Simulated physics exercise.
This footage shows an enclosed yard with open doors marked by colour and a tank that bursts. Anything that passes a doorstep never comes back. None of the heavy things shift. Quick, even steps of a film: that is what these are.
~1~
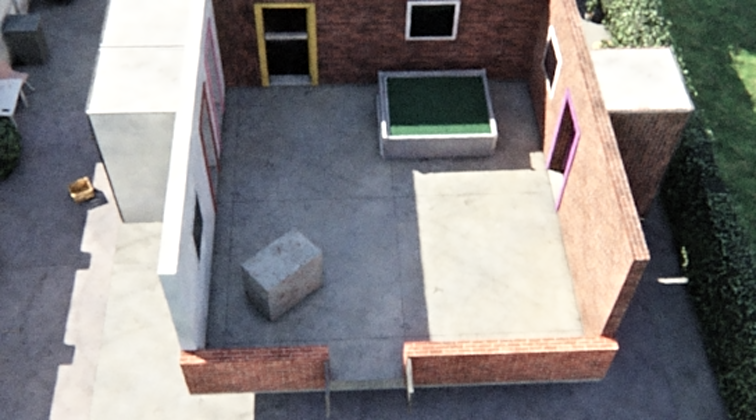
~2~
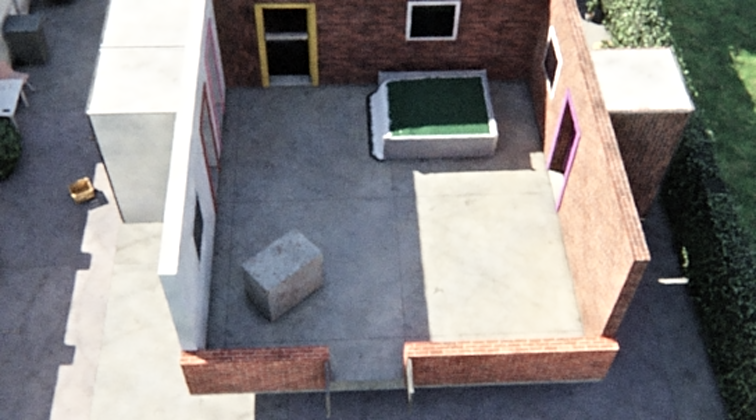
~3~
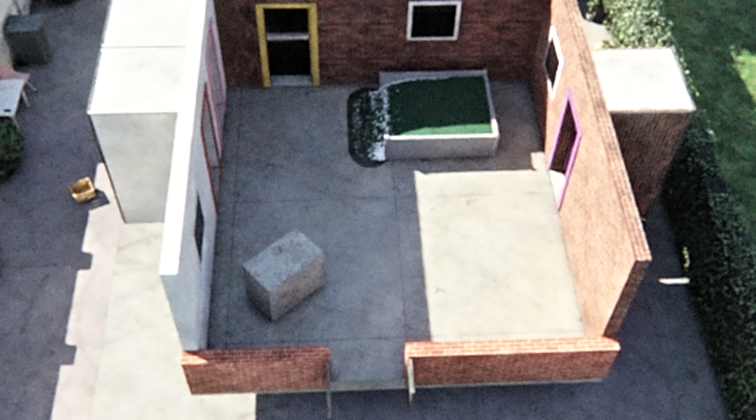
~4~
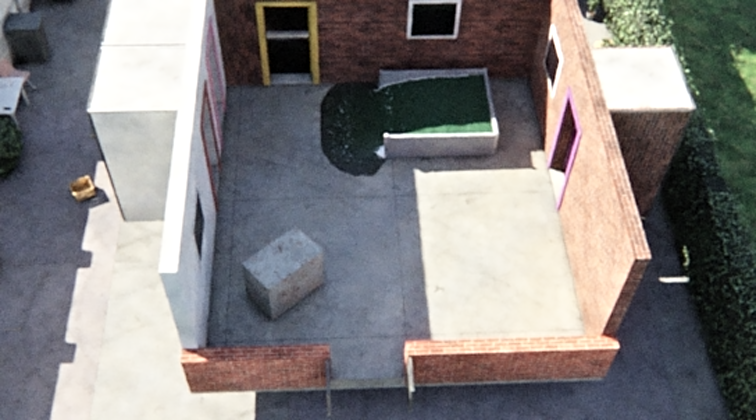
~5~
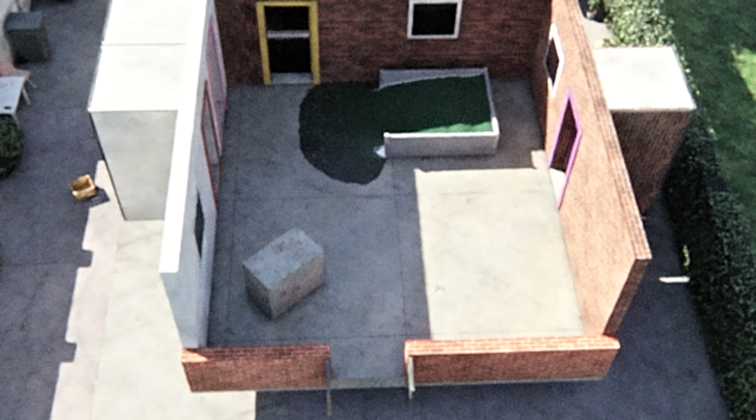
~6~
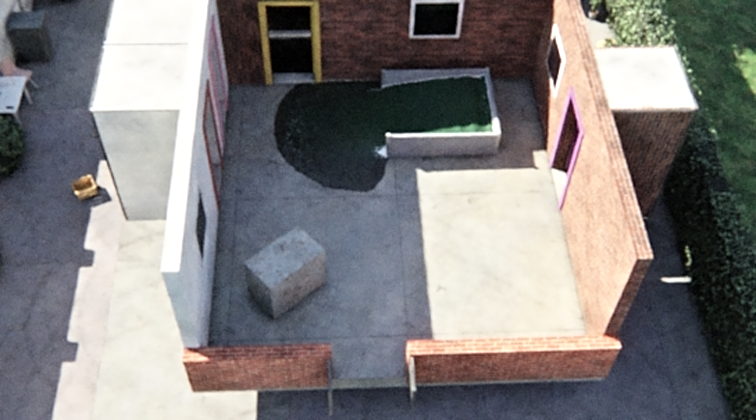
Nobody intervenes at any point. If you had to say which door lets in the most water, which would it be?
I would say the yellow door.
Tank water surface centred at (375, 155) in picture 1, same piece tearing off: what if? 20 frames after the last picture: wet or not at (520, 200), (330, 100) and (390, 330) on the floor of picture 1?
Point by point, the spots are not hit, hit and not hit.
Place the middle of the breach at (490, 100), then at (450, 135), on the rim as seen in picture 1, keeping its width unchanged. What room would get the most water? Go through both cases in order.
In turn: The one in purple, the purple-painted one.
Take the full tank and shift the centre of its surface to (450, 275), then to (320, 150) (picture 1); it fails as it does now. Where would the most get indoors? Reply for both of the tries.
For the first spot it's the yellow-painted one, for the second the red door.
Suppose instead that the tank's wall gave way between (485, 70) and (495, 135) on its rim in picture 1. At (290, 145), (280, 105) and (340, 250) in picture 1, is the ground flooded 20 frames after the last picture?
Untouched, soaked, untouched.
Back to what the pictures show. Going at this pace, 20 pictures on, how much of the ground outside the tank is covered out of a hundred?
Roughly 35 per cent.
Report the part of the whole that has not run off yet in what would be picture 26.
About 98 per cent.
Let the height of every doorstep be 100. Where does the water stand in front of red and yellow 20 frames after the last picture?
The first comes to about 90 percent, the second to about 220 percent.
A moment on, water covers 25 % of the floor; red door not reached, yellow door wet at the sill, nothing in, pink door wet at the sill, nothing in, purple door not reached.
Next, water covers 30 % of the floor; red door wet at the sill, nothing in, yellow door a trickle in, pink door wet at the sill, nothing in, purple door not reached.
Then, water covers 35 % of the floor; red door a trickle in, yellow door some in, pink door wet at the sill, nothing in, purple door not reached.
Later, water covers 60 % of the floor; red door a trickle in, yellow door a lot in, pink door wet at the sill, nothing in, purple door not reached.
In the end, water covers 85 % of the floor; red door a trickle in, yellow door a lot in, pink door wet at the sill, nothing in, purple door not reached; the yellow door has let in the most.
